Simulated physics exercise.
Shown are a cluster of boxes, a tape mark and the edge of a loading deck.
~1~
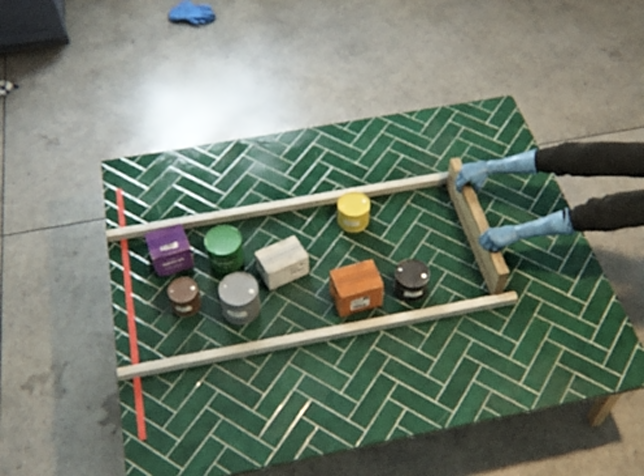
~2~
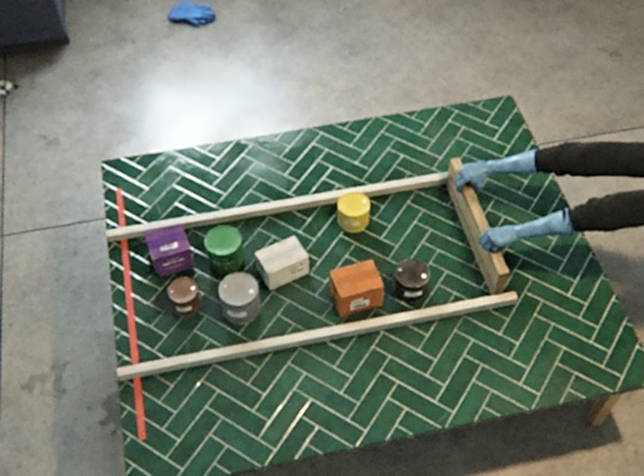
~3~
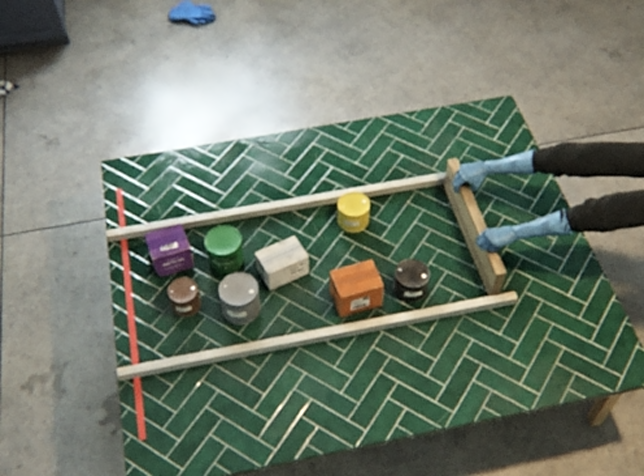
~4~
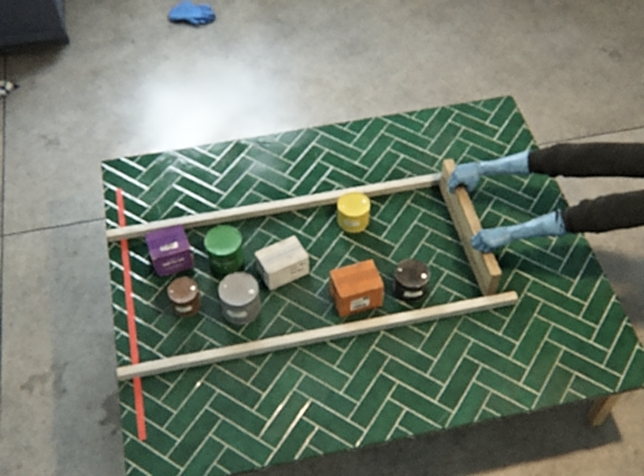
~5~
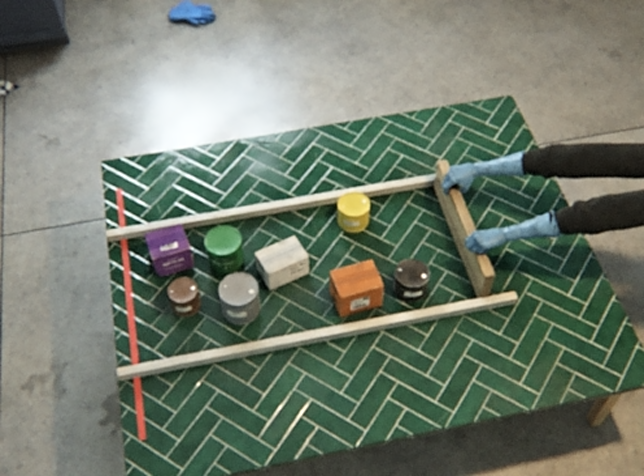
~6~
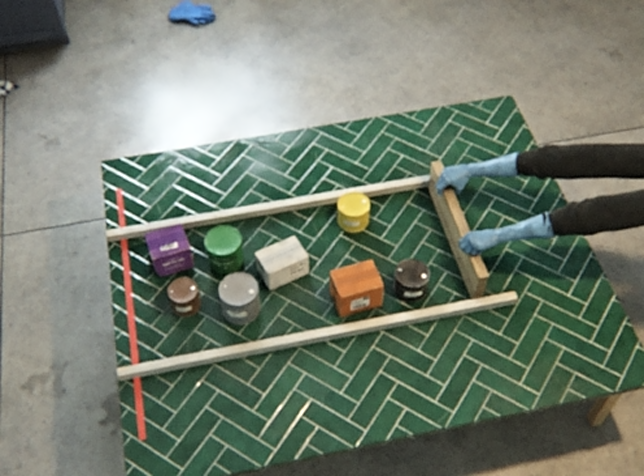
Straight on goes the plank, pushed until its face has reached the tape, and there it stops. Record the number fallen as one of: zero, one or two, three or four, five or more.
So the tally of ones that come down is five plus, really.
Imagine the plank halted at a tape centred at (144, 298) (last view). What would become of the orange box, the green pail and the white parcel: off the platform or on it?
Outcome: Orange box ends up off; green pail is not lost; white parcel is not lost.
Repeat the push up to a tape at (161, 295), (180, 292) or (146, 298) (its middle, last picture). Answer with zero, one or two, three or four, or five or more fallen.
Place one: Three or four; place two: 1 or 2; place three: Three to four.
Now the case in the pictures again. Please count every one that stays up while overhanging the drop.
The answer comes to 3.
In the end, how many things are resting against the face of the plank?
It adds up to 3.
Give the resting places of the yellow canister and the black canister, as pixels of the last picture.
About (106, 247), and about (113, 341).
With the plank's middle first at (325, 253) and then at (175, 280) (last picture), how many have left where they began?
4 at one spot and 8 at the other.
Soon after, none off yet; purple parcel at rest near (170, 251); brown canister at rest near (184, 297); green pail at rest near (225, 250).
In the end, the number that fall off is five or more; gone, orange box, white parcel, grey canister, brown canister and purple parcel.
